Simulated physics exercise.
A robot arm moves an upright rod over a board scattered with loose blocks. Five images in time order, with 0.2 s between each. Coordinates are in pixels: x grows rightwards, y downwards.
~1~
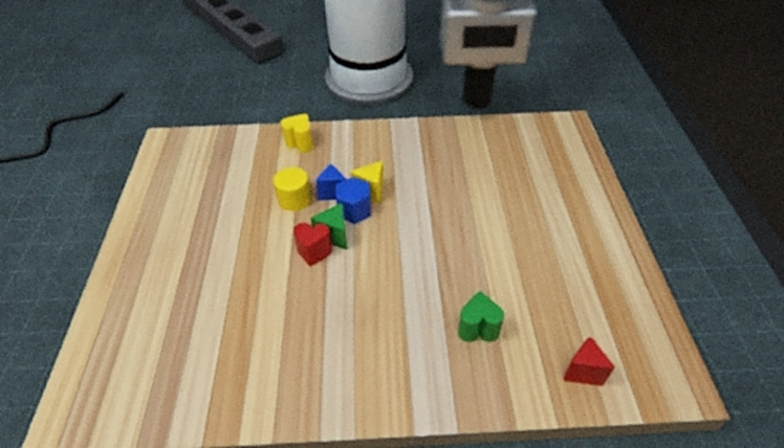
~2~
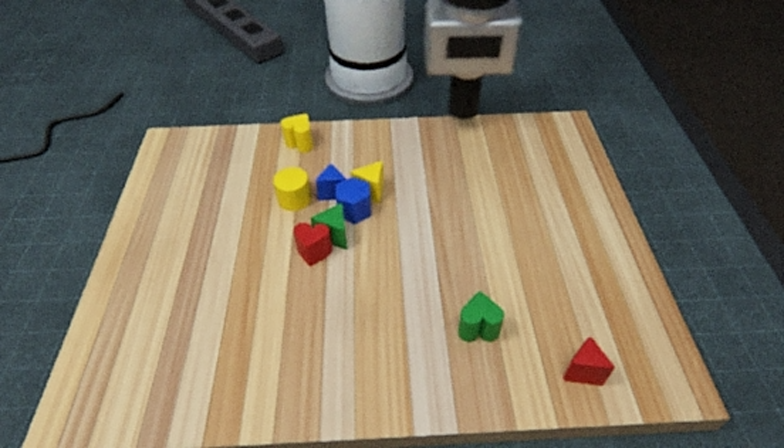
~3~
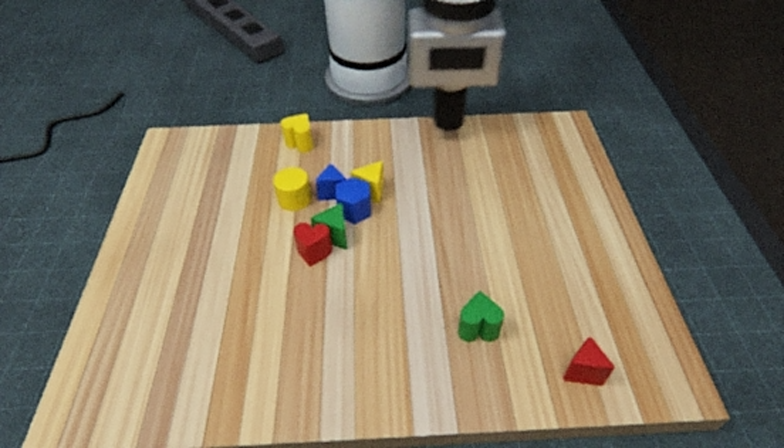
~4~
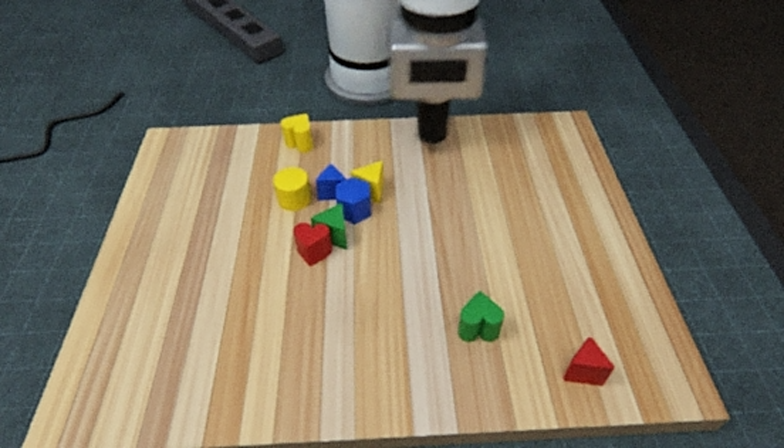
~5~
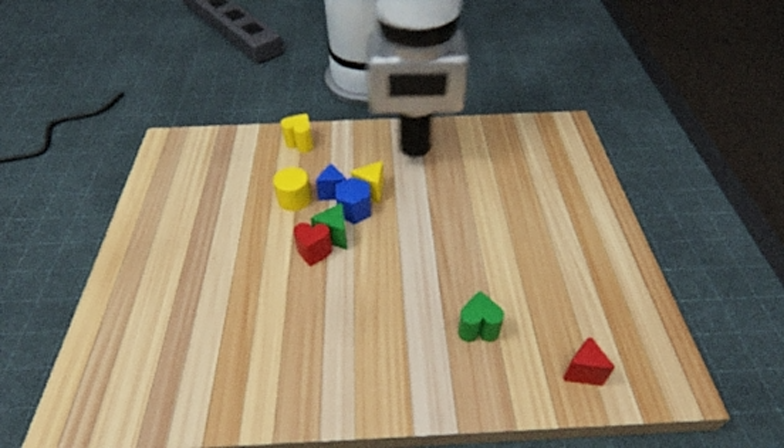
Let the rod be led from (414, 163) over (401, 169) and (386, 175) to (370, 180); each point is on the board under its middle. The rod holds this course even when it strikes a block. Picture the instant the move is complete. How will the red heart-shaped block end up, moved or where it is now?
From what I can tell, it won't keep its place.
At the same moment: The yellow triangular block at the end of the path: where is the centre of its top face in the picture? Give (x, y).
Close to (352, 181).
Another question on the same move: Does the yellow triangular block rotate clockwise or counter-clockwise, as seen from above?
Looking down: Anticlockwise.
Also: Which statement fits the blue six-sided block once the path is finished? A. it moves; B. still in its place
A.
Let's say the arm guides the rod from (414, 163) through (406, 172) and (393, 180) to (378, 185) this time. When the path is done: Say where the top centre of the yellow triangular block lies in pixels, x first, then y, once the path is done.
The middle of its upper face should be somewhere near (351, 173).
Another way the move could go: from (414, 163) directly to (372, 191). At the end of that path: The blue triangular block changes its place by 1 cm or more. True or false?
True - the claim holds.
On the path given first. Halfway along, rod at (393, 158); nothing pushed yet.
At the end, rod at (370, 165); red heart-shaped block at (304, 241), turned 15° clockwise; blue triangular block at (325, 177), turned 45° clockwise; blue six-sided block at (342, 201), turned 15° anticlockwise; yellow triangular block at (352, 181), turned 20° anticlockwise.
